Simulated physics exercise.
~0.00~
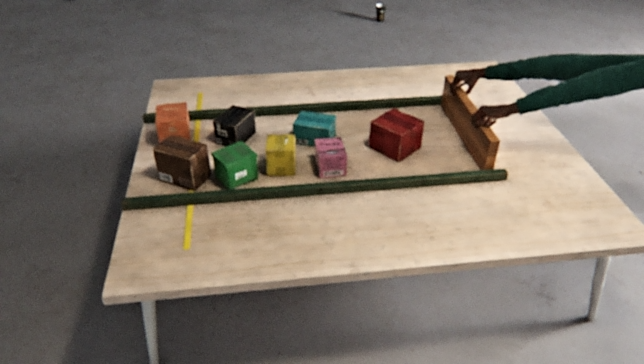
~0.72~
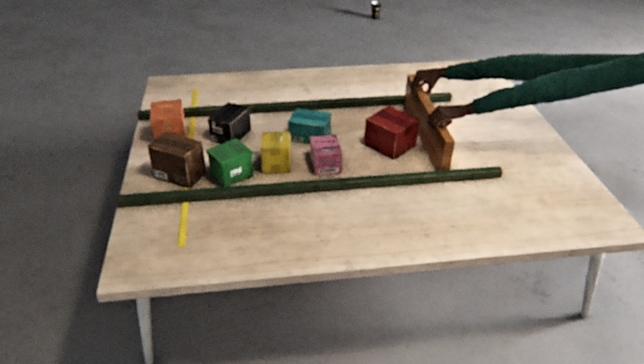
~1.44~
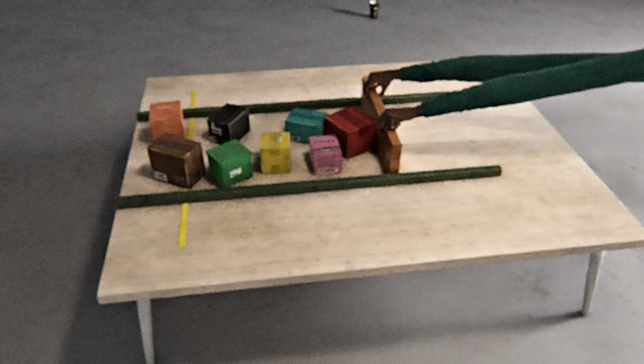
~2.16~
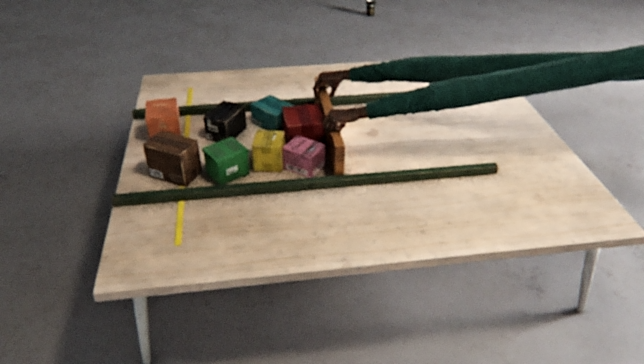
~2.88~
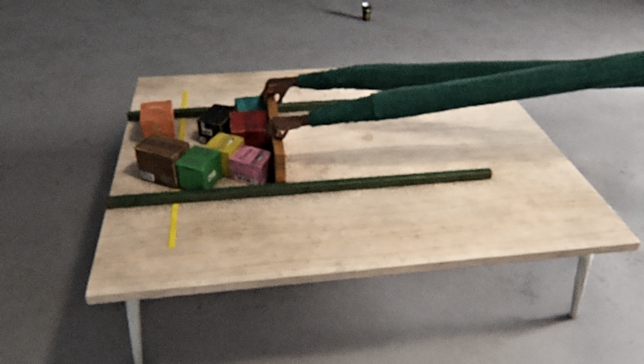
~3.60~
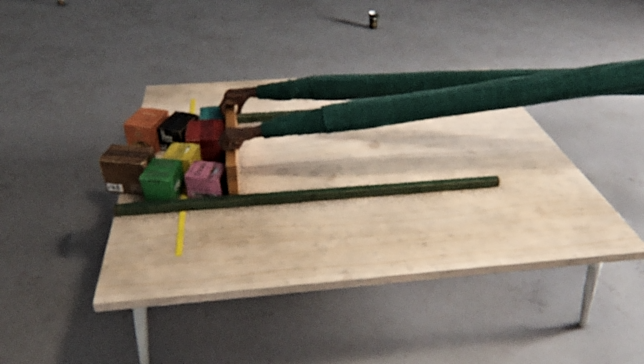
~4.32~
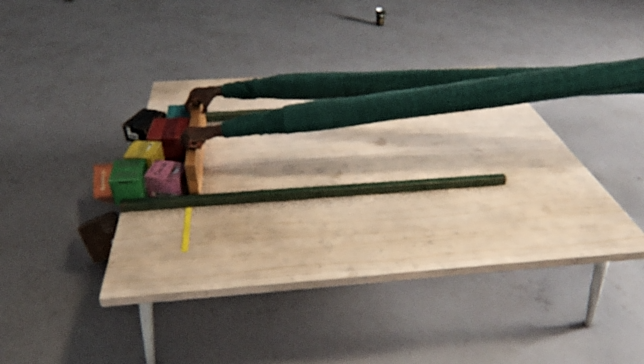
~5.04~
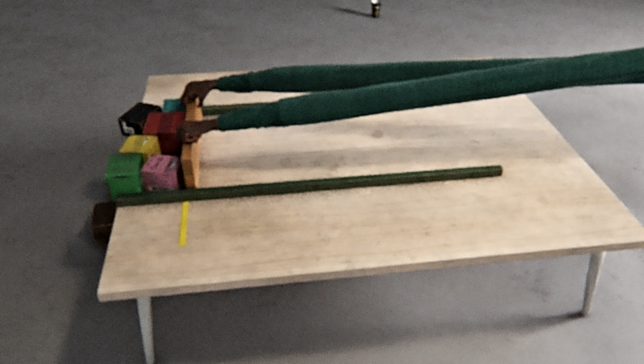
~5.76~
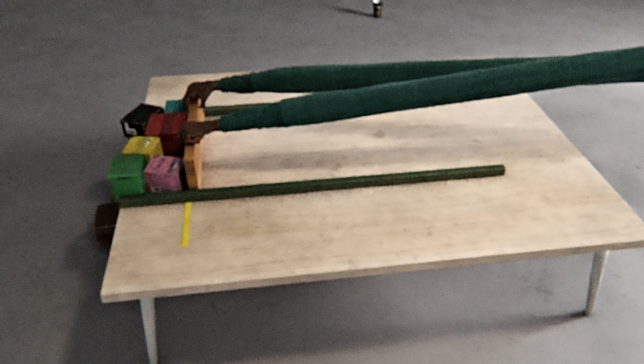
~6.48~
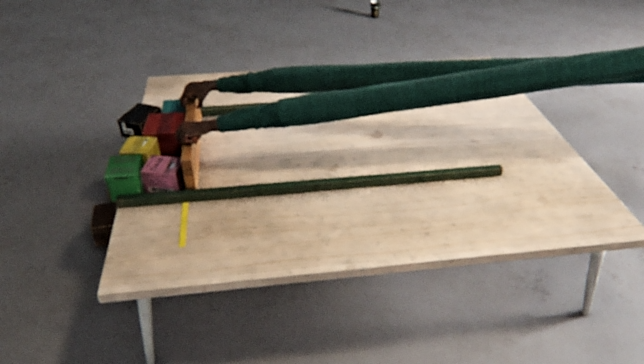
Two hands in long green sleeves push an upright wooden plank leftward across a pale table, between two dark green rails, towards a cluster of coloured boxes. The plank meets the red box first and drives it into the turquoise and pink ones. Soon the yellow, green, black, brown and orange boxes are shoved along too, bunching up past the yellow tape towards the left edge. The brown box tips over the edge and drops, and the orange one follows it out of sight. The plank stops by the tape, leaving the remaining boxes packed together at the edge.
